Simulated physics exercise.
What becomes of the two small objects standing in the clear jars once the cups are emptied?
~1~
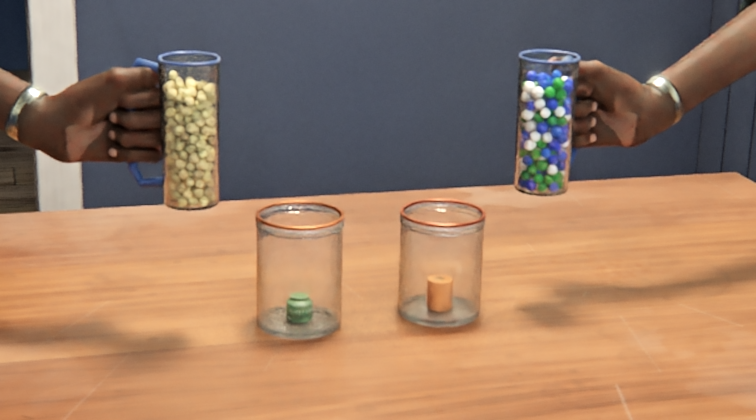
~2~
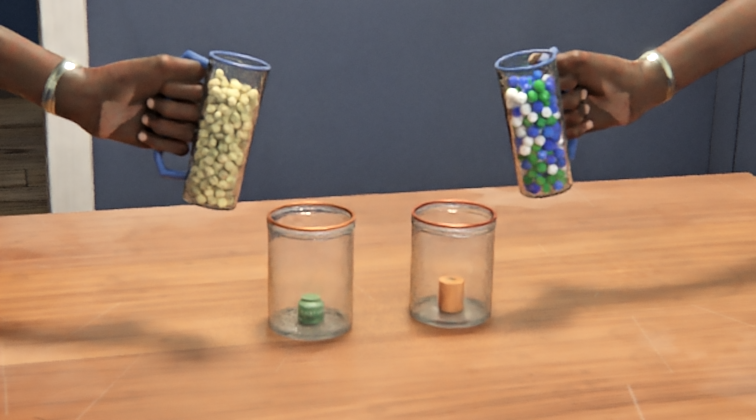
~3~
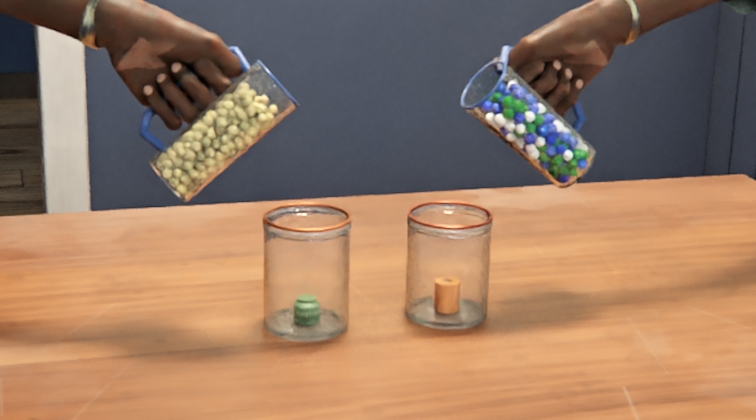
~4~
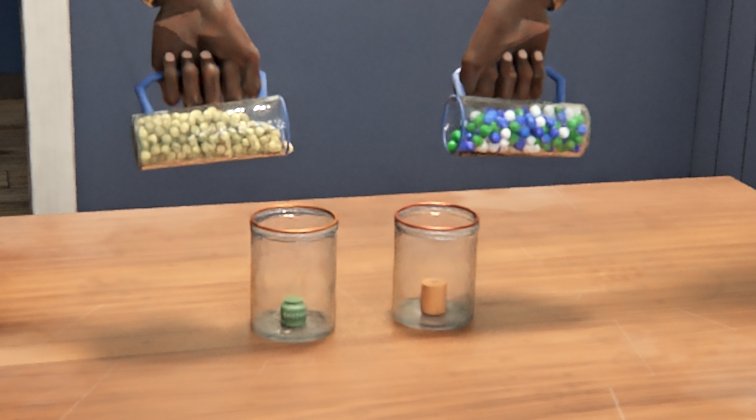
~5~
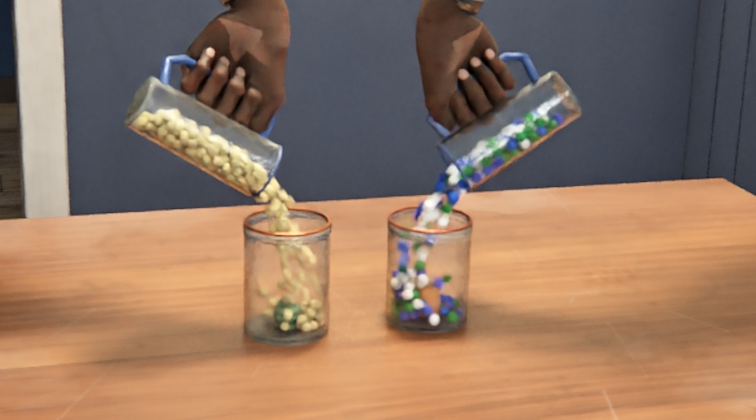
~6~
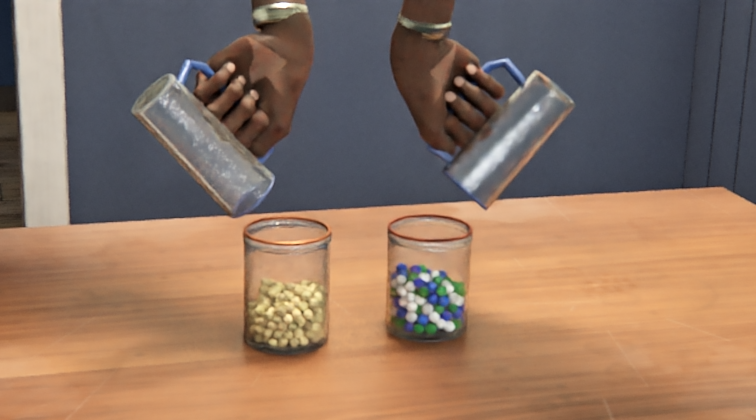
Both get buried, the green one on the left under the yellow pellets and the orange one on the right under the blue, green and white beads.
